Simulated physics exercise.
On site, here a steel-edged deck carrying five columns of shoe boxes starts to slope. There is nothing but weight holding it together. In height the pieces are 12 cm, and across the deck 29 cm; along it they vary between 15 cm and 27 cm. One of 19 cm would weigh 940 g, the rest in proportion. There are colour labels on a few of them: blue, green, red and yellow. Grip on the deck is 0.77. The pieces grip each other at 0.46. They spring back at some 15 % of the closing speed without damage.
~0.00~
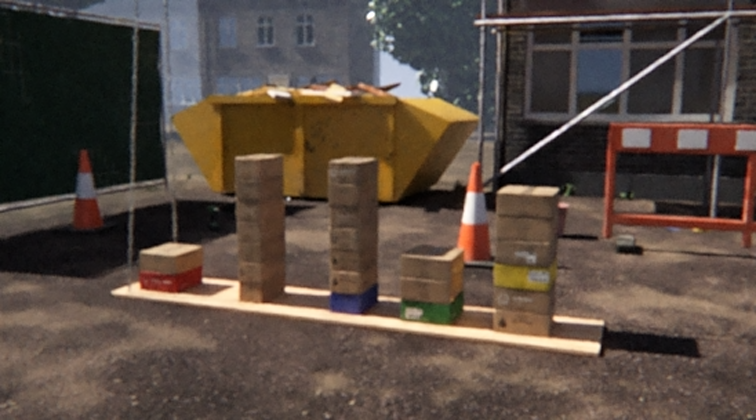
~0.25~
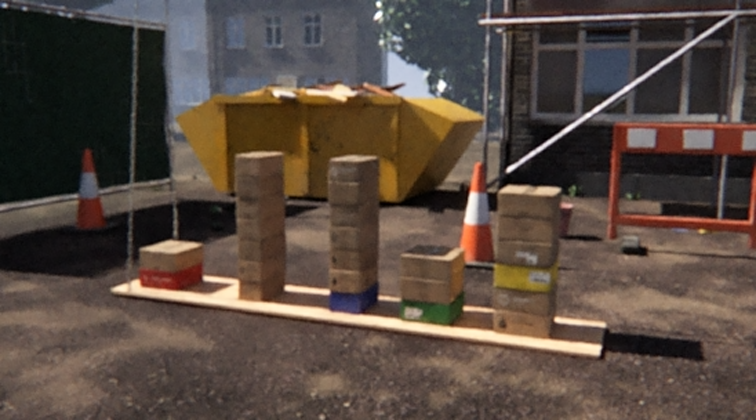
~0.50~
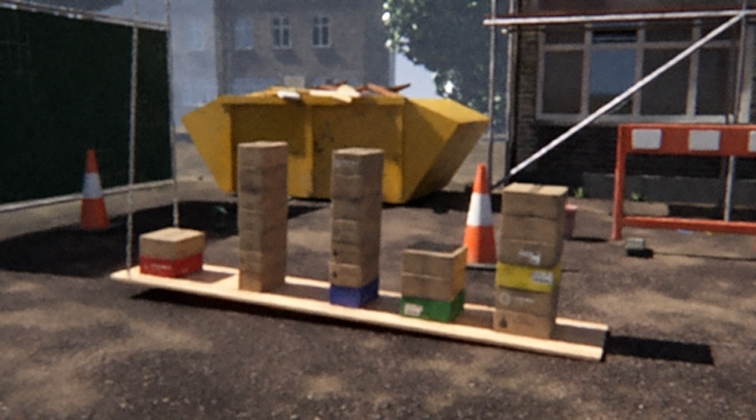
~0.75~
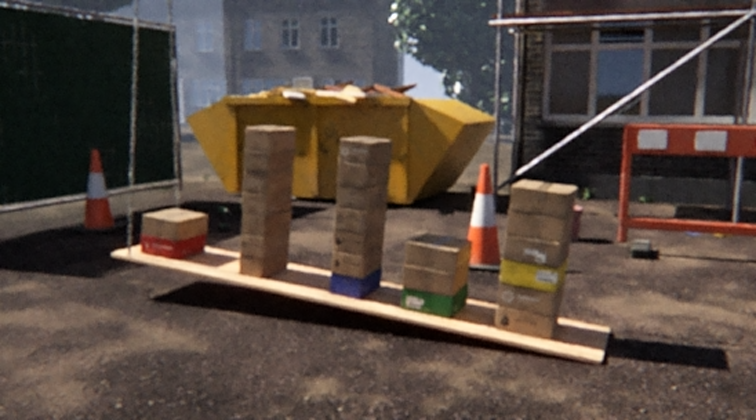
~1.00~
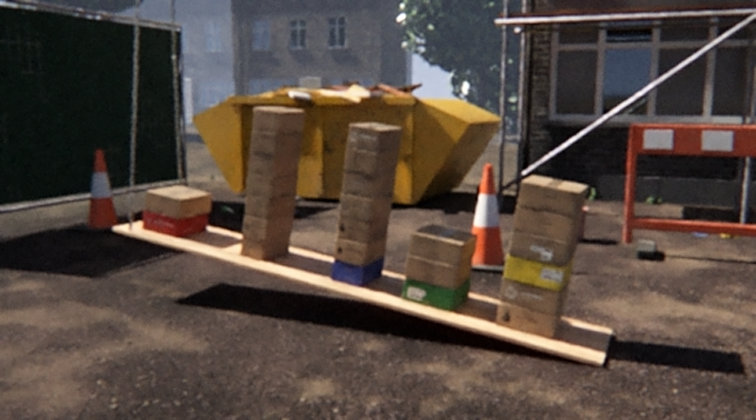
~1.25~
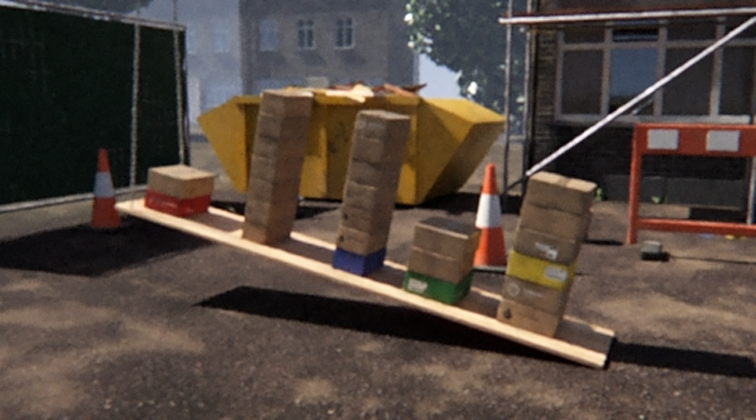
A large yellow skip heaped with debris stands behind a pale plank on rough ground, seen from the front and slightly above, with brick buildings, scaffolding, traffic cones and a red-and-white barrier around it. Five box stacks line the plank, with red, blue, green and yellow boxes among brown ones. The plank's left end rises steadily, the stacks leaning right with it, while the camera shifts slightly.
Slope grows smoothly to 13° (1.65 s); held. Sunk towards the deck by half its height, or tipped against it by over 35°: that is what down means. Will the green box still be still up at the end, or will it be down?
The green box keeps its position.
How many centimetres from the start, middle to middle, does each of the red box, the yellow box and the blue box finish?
Moved: Red 60, yellow 60, blue 35.
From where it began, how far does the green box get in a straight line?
It finishes around 20 cm from its starting point.
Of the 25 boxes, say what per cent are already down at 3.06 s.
It's 85 percent at that point.
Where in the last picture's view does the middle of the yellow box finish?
In the final image its middle is around (652, 330).
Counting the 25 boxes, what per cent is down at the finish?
Something near 85 percent.
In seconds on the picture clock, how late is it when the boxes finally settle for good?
It all settles by about 4.5 s.
By 1.58 s, slope 13°; none of the 25 boxes down, 11 disturbed; green box unmoved.
By 2.06 s, slope 13°; 7 of the 25 boxes down; green box unmoved; blue box tilted 20°.
By 2.52 s, slope 13°; 14 of the 25 boxes down; green box moved 21 mm; blue box tilted 52°.
By 3.06 s, slope 13°; 21 of the 25 boxes down; green box moved 22 mm; yellow box on its side.
When it is over (4.6 s), slope 13°; 21 of the 25 boxes down; green box moved 22 mm; yellow box upside down; blue box tilted 61°. In pixels of the last frame, middles, green box near (445, 277), yellow box near (652, 330).
